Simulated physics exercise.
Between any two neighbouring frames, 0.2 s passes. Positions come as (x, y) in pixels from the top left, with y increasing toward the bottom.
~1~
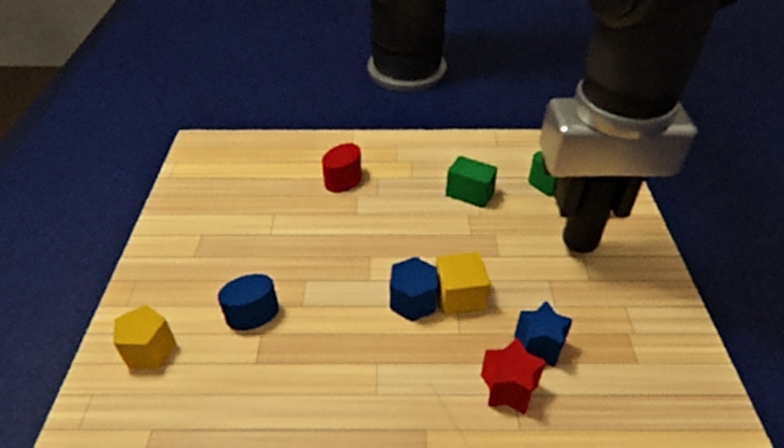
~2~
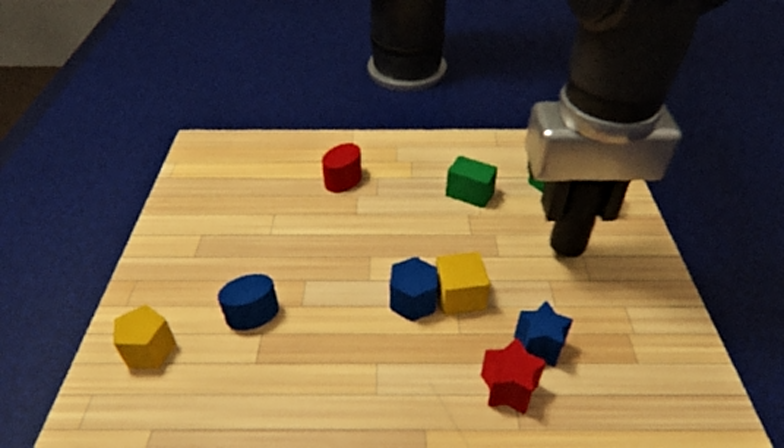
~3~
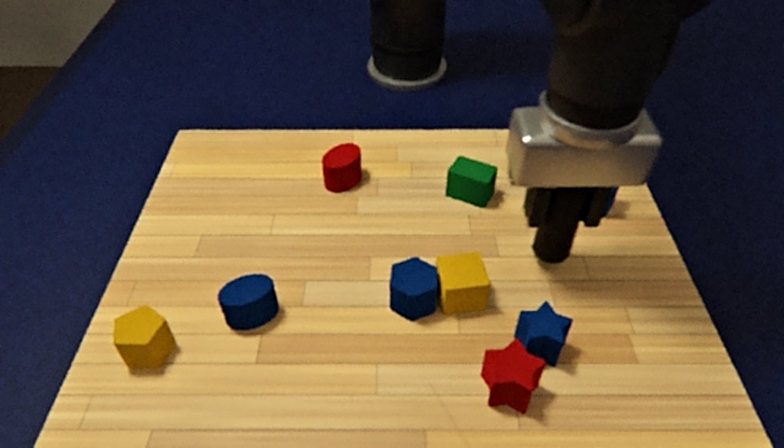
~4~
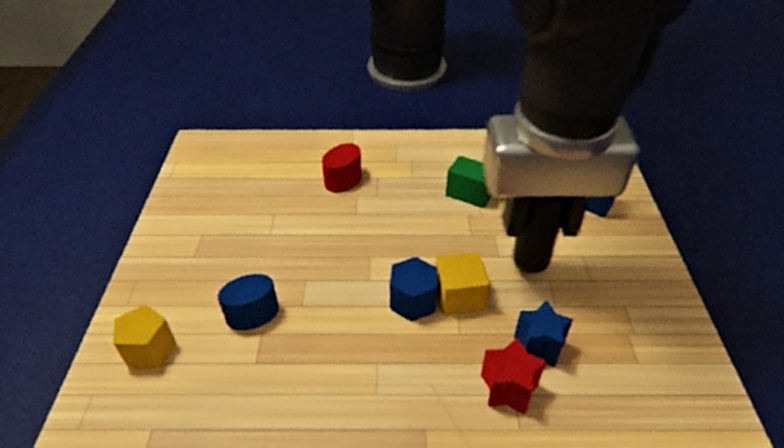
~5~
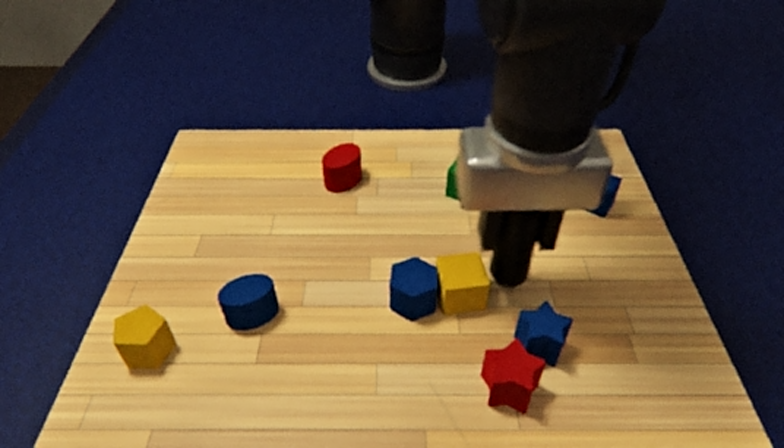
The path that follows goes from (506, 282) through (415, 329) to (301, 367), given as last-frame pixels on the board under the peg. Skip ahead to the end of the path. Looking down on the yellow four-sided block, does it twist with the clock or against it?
Rotation: Clockwise.
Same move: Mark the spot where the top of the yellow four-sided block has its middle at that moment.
Top centre: (309, 299).
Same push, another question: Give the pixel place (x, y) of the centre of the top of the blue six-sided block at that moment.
Around (293, 266).
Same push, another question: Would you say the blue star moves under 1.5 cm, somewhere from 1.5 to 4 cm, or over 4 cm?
Once the path is done, the blue star lies within 1.5 cm of its present place.
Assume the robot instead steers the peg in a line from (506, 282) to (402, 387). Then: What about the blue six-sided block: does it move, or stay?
That block is shifted.
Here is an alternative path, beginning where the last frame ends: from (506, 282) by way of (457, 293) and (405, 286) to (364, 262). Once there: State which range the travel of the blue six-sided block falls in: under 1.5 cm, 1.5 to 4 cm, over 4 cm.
Verdict: More than 4 cm.
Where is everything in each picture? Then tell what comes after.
Peg tip (580, 241); block tops, blue oval block (245, 289); blue six-sided block (414, 276); yellow four-sided block (463, 270); blue star (547, 322), in the first picture.
Peg (567, 245); blocks unchanged, in the second picture.
Peg (550, 251); blocks unchanged, in the third picture.
Peg (531, 261); blocks unchanged, in the fourth picture.
Peg (508, 274); blue oval block (245, 289); blue six-sided block (414, 276); yellow four-sided block (463, 270); blue star (547, 322), in the fifth picture.
The first path, step by step. One third of the way, peg (448, 306); blue six-sided block (357, 282); yellow four-sided block (403, 289), turned 25° clockwise.
Two thirds of the way, peg (378, 335); blue six-sided block (303, 275), turned 40° clockwise; yellow four-sided block (335, 300), turned 55° clockwise.
At the end, peg (299, 360); blue oval block (241, 287), turned 15° anticlockwise; blue six-sided block (293, 266), turned 60° clockwise; yellow four-sided block (309, 299), turned 75° clockwise; blue star in place.
